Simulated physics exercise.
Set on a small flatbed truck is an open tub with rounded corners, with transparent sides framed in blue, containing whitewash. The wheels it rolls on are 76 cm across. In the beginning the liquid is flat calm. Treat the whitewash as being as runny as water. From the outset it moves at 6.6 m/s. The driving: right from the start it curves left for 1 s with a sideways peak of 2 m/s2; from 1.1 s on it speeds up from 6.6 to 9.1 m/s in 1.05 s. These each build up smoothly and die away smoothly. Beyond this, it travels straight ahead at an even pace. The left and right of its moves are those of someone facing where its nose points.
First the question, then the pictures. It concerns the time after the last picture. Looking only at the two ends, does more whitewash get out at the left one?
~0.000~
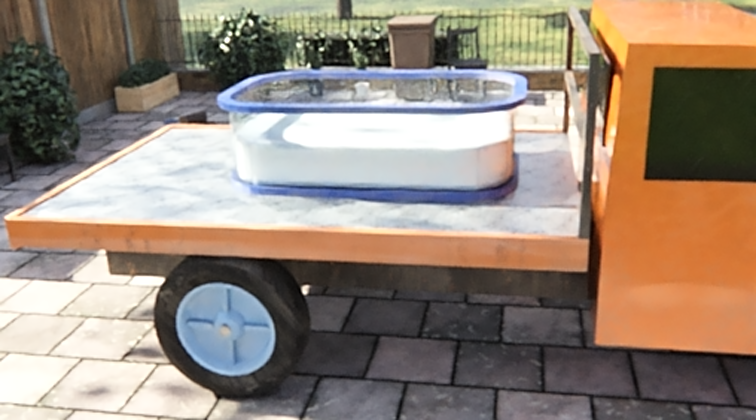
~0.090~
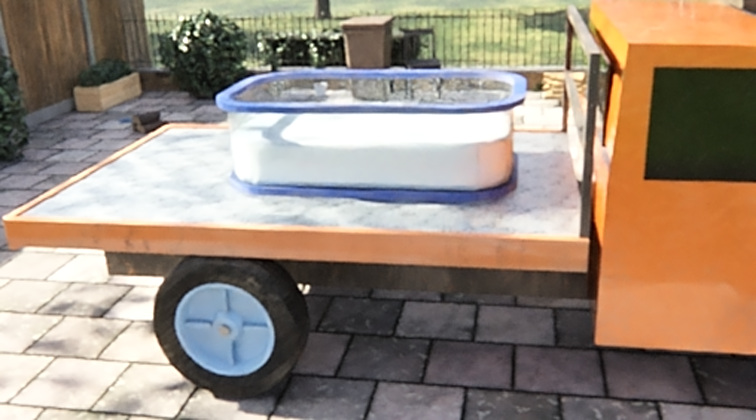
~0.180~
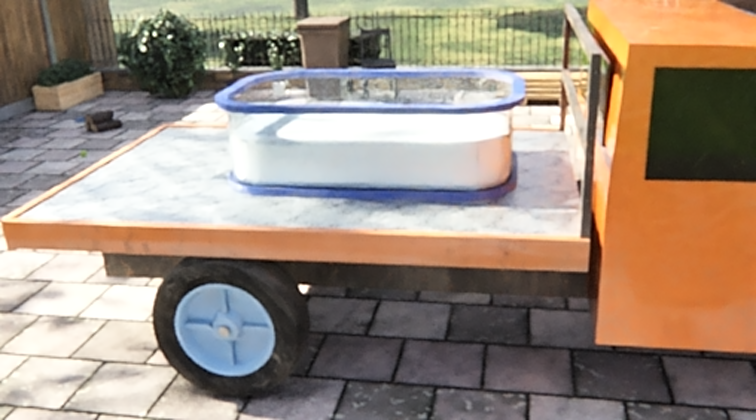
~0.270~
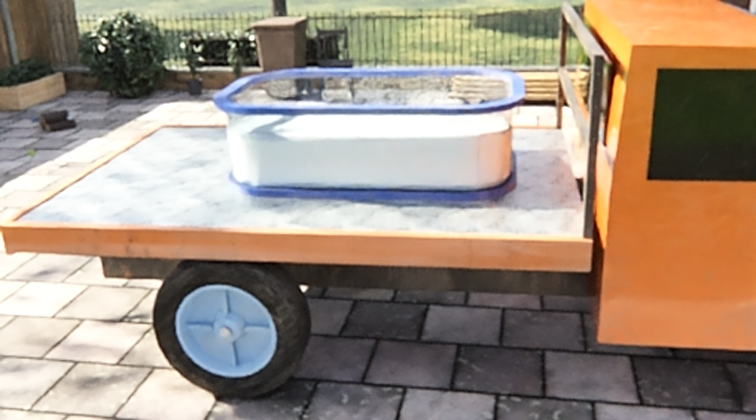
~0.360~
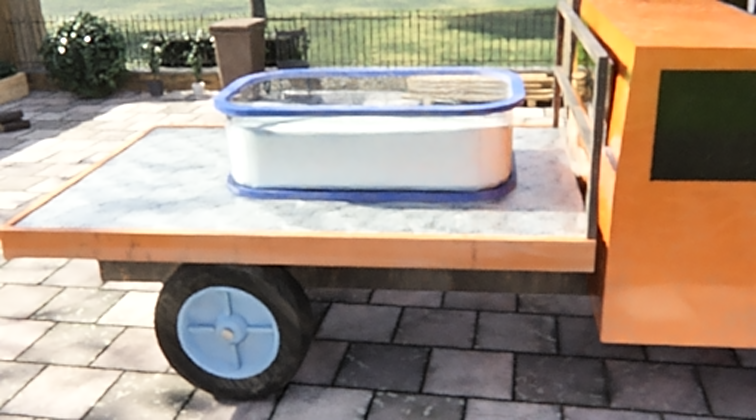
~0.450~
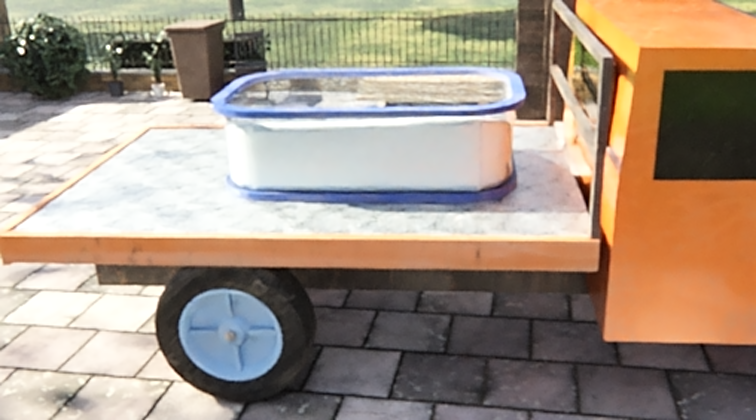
Yes.
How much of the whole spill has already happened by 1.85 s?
Near 0 in a hundred.
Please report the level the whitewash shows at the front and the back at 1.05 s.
Roughly 24 cm in front and 24 cm behind.
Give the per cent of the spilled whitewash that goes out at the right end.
Spill fraction there: Roughly 10 per cent.
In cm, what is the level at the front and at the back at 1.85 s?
Close to 4 cm in front, close to 64 cm behind.
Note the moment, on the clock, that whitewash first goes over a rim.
The first spill happens at roughly 2.0 s.
Then, 1.05 s in, the surface is 24 cm up at the front and 23 cm at the back; nothing has left.
Then, 1.85 s in, the surface is 4 cm up at the front and 65 cm at the back; nothing has left.
Then, 2.65 s in, the surface is 14 cm up at the front and 23 cm at the back; 14 per cent is out, over the left end and the near side.
Then, 5.14 s in, 17 per cent is out, over the left end and the near side, a little elsewhere; the right end has passed 2 per cent and the left end 9.
